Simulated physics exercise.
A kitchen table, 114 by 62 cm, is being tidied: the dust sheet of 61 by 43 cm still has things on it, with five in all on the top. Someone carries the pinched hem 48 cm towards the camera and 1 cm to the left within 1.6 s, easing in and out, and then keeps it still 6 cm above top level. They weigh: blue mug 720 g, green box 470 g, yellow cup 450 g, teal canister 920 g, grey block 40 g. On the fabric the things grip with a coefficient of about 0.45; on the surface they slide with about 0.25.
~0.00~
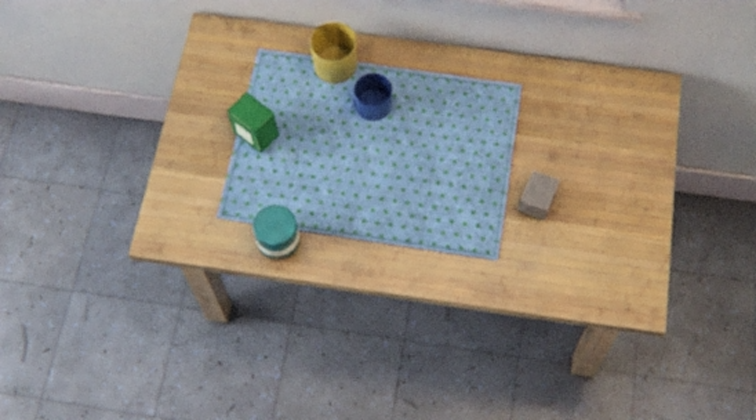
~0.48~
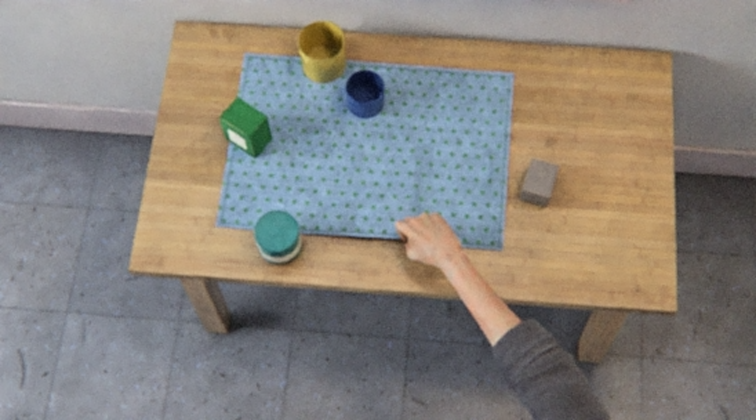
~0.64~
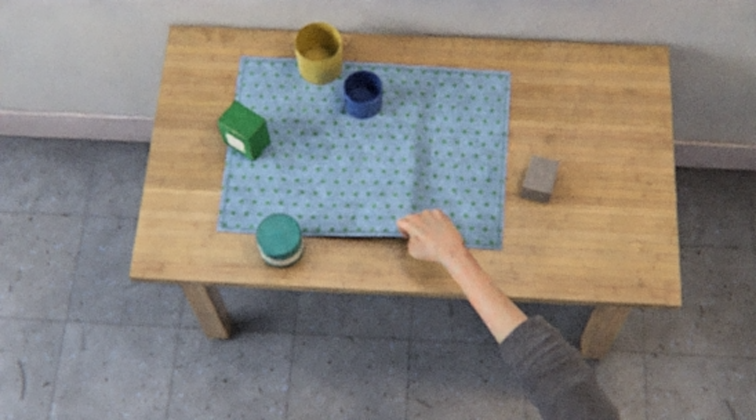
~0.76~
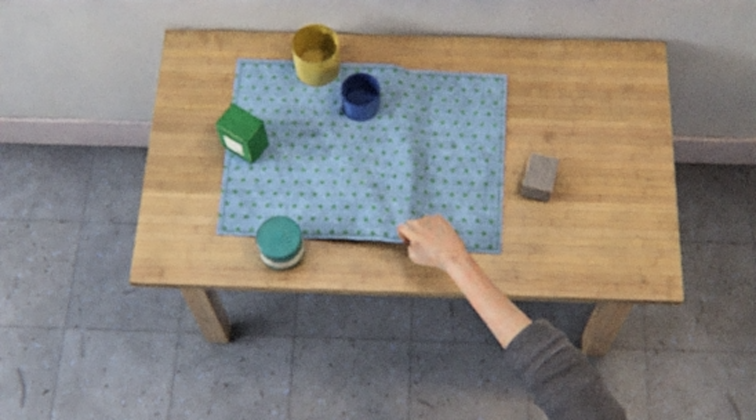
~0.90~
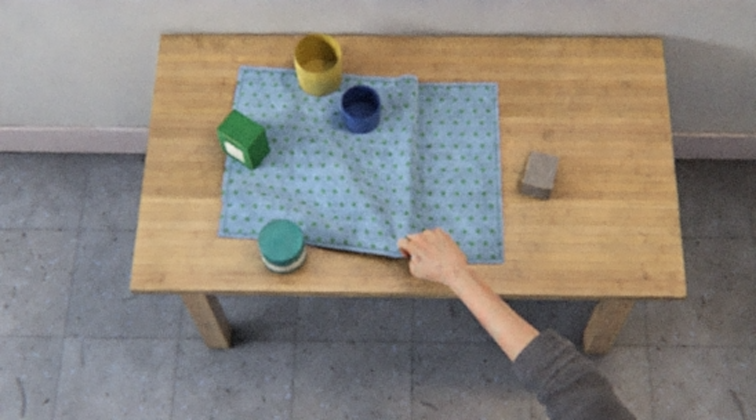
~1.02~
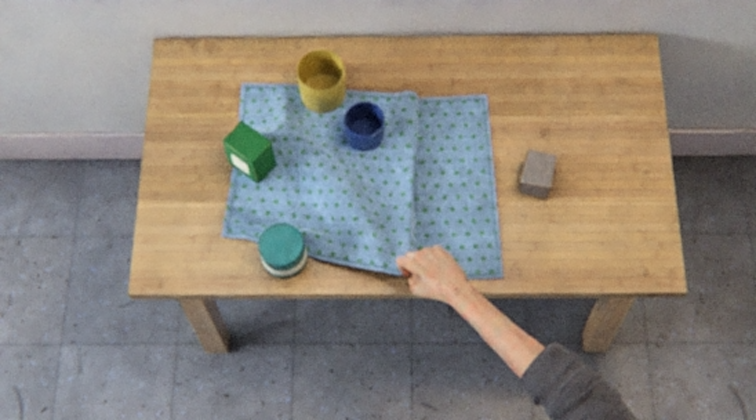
Hand pinching the hem of a dotted blue cloth and drawing it forward, wrinkling it as cups and green box shift along.
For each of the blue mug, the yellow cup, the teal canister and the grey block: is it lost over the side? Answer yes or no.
Answers: Blue mug - yes; yellow cup - yes; teal canister - yes; grey block - no.
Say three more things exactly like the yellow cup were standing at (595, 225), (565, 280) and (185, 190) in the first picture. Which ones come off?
Still on top, still on top, still on top.
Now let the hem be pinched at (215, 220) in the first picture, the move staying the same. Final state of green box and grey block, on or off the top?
Outcome - green box is not on top, grey block is on top.
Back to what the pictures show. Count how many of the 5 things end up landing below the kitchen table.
All told, 4.
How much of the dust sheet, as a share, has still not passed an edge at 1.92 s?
About 25 per cent.
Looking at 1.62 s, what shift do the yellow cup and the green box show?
Estimate: Yellow cup near 35 cm, green box near 30 cm.
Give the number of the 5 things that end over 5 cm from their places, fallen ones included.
The number is 4.
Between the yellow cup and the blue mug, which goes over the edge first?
It's the blue one that goes before the other.
At 1.3 s, 85 % of the dust sheet is still over the top; blue mug 20 cm off its start, yellow cup 19 cm off its start, teal canister 5 cm off its start.
At 1.6 s, 55 % of the dust sheet is still over the top; blue mug 35 cm off its start, yellow cup 33 cm off its start, teal canister on its side, 17 cm off its start.
At 1.9 s, 25 % of the dust sheet is still over the top; blue mug 47 cm off its start at (419, 288), yellow cup 45 cm off its start at (399, 219), teal canister over the edge.
At 2.2 s, 10 % of the dust sheet is still over the top; blue mug over the edge, yellow cup 58 cm off its start, teal canister over the edge.
At 3.8 s, 5 % of the dust sheet is still over the top; yellow cup over the edge, blue mug over the edge, teal canister over the edge, grey block 0 cm off its start at (540, 169).
